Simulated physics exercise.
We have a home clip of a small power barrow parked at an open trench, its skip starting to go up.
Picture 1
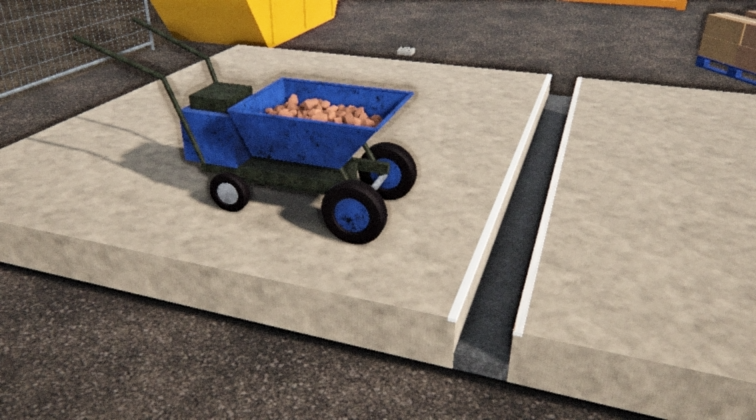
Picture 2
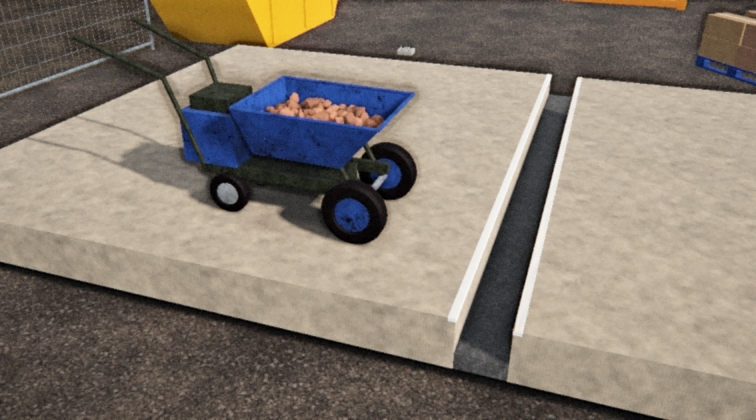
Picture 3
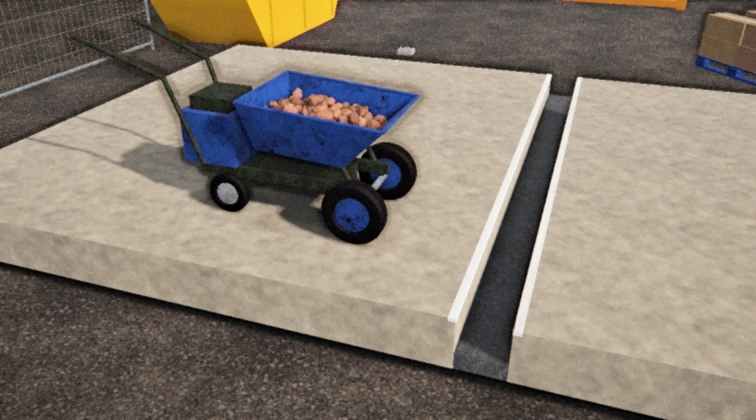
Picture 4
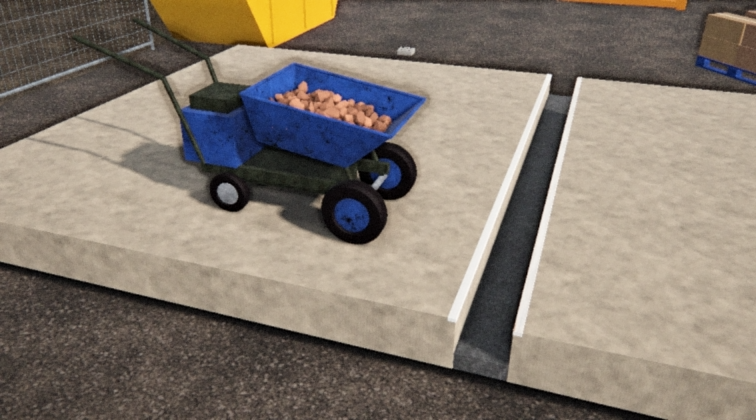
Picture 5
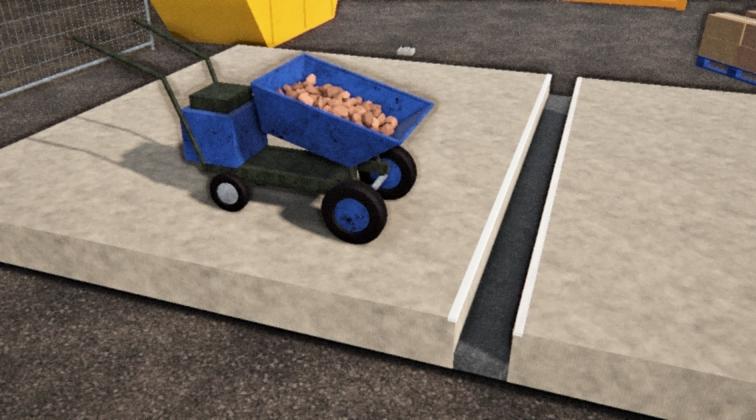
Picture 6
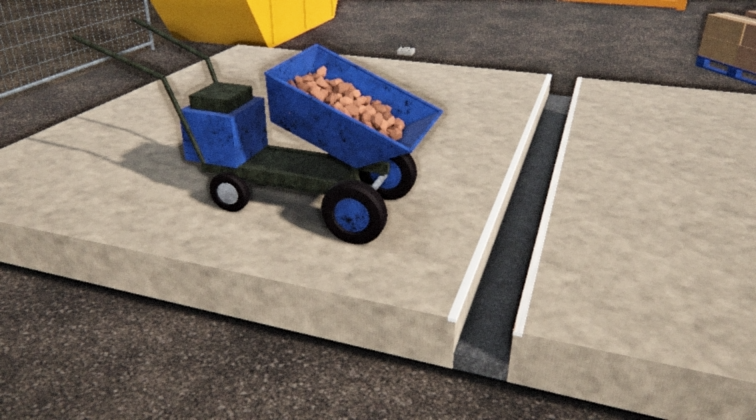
A blue skip filled with orange-pink lumps of rubble sits on a dark-framed power barrow with blue-hubbed wheels, left of centre on a pale slab, seen from slightly above. A narrow dark trench with white edges separates it from another slab at right, with a yellow container and fencing behind. The skip tilts steadily up and forward to the right, while the wheels and camera stay still.
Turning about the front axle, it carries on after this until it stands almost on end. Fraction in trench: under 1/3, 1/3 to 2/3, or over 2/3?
Over 2/3.
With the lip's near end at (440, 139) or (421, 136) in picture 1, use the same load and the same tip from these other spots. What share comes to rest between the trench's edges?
The first stop gives 40 per cent; the second gives 80 per cent.
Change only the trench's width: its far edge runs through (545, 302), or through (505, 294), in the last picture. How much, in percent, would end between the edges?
About 80 and 60 per cent.
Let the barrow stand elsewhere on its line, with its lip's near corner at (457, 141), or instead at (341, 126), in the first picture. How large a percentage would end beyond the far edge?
Position 1 near 80 %, position 2 near 0 %.
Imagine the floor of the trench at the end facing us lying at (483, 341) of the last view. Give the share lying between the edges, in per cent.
The share would be close to 70 percent.
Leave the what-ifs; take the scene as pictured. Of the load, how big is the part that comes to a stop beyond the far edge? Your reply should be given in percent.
I'd say around 0 per cent of the load.
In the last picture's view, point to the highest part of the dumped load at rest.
About (487, 227).
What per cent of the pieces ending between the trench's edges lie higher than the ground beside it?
It comes to 5 per cent or so.
Just after the last frame, skip tipped steeply; every one in the skip.
A moment on, skip tipped right over; roughly half in the skip; roughly a quarter short of the trench; roughly a quarter in or heaped over the trench; just a few beyond it; just a few falling.
Further on, skip tipped right over; just a few in the skip; roughly a quarter short of the trench; the larger part in or heaped over the trench; just a few beyond it.
When it is over, skip tipped right over; just a few in the skip; roughly a quarter short of the trench; the larger part in or heaped over the trench; just a few beyond it.
